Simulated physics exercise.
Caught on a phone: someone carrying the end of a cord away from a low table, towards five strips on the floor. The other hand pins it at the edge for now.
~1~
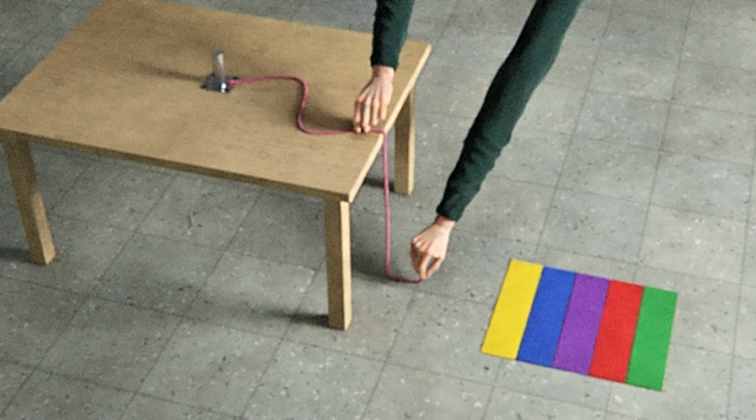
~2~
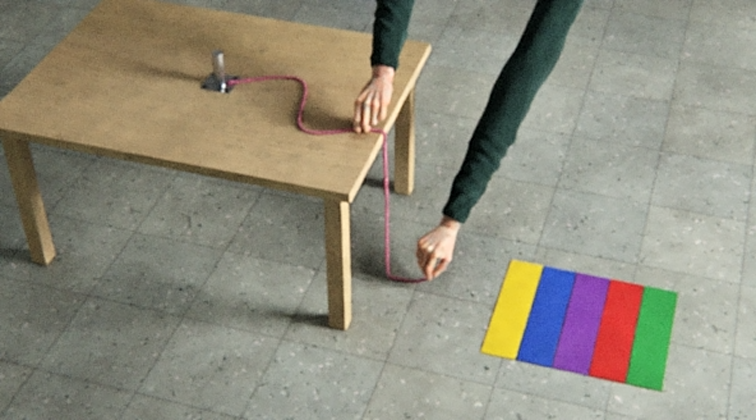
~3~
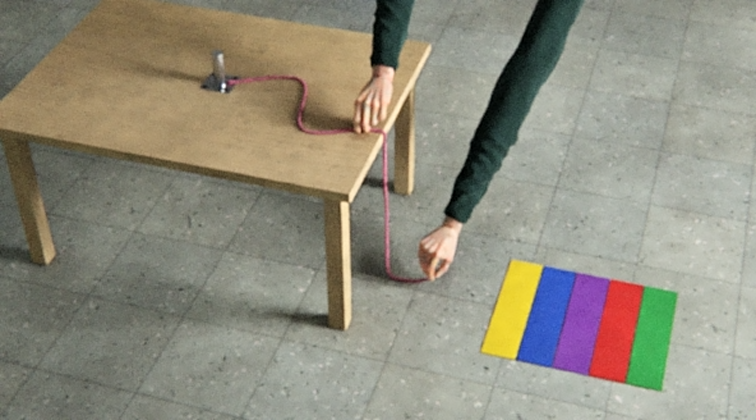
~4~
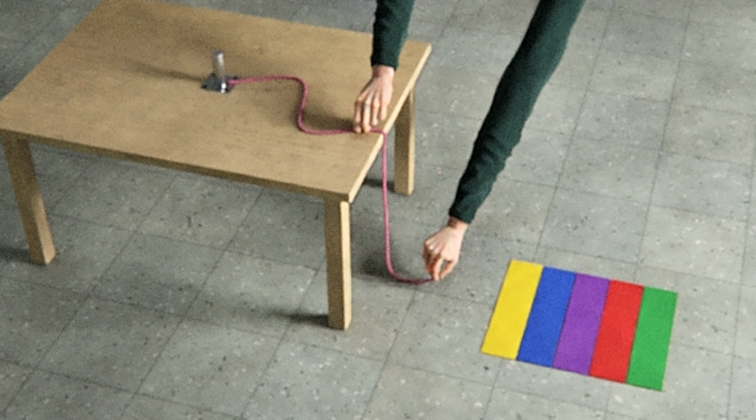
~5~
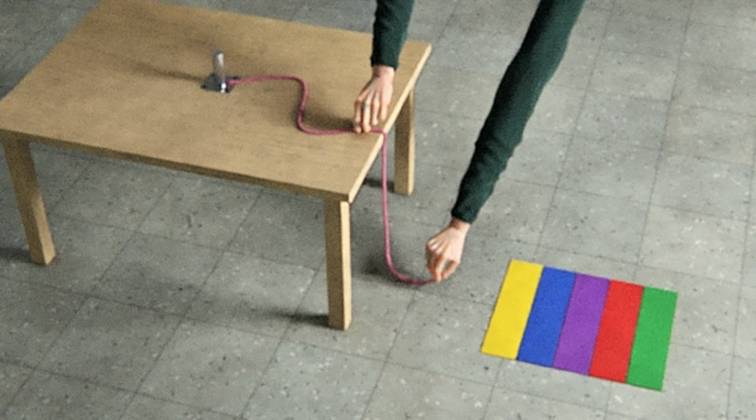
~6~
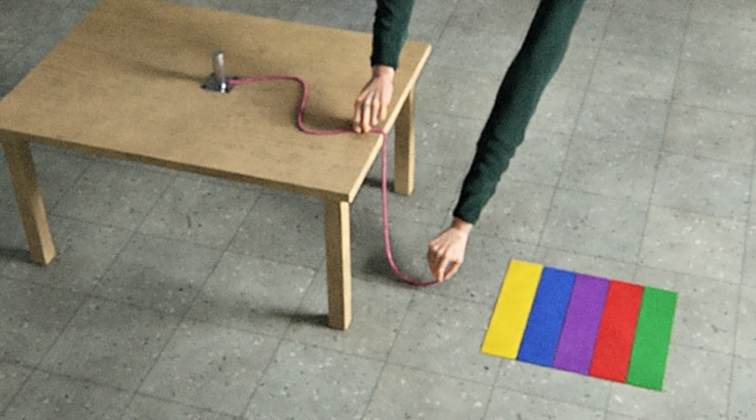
Person in dark green sleeves pinning a pink cord at a wooden table's edge while drawing its end slightly right above the floor.
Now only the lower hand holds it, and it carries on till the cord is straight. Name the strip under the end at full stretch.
The end stops over the red strip.
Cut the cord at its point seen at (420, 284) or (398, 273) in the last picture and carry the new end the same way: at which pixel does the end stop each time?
The places are (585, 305) and (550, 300).
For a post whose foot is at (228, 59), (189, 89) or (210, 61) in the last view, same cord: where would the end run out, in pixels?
About (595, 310), (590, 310) and (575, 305).
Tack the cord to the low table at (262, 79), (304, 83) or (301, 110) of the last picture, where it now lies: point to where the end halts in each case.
Try by try, around (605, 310), (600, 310) and (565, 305).
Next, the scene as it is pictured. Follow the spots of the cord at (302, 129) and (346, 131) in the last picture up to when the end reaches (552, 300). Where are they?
They go to (374, 123) and to (395, 156).
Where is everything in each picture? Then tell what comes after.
The first picture shows end (425, 275); yellow (503, 338); blue (539, 346); purple (574, 353); red (611, 361); green (647, 369).
The second picture shows end (432, 276); cord through (262, 79) (304, 98) (318, 133) (384, 145) (387, 207) (387, 261).
The third picture shows end (434, 276).
The fourth picture shows end (439, 277); cord through (262, 79) (304, 98) (318, 133) (384, 145) (385, 207) (388, 261).
The fifth picture shows end (441, 278).
The sixth picture shows end (443, 278); cord through (262, 79) (304, 98) (318, 133) (384, 145) (384, 207) (391, 261).
A little later, end near (552, 300); over blue.
Next, end near (596, 309); over purple.
When it is tight, end near (622, 315); over red. It gets as far as the red strip.
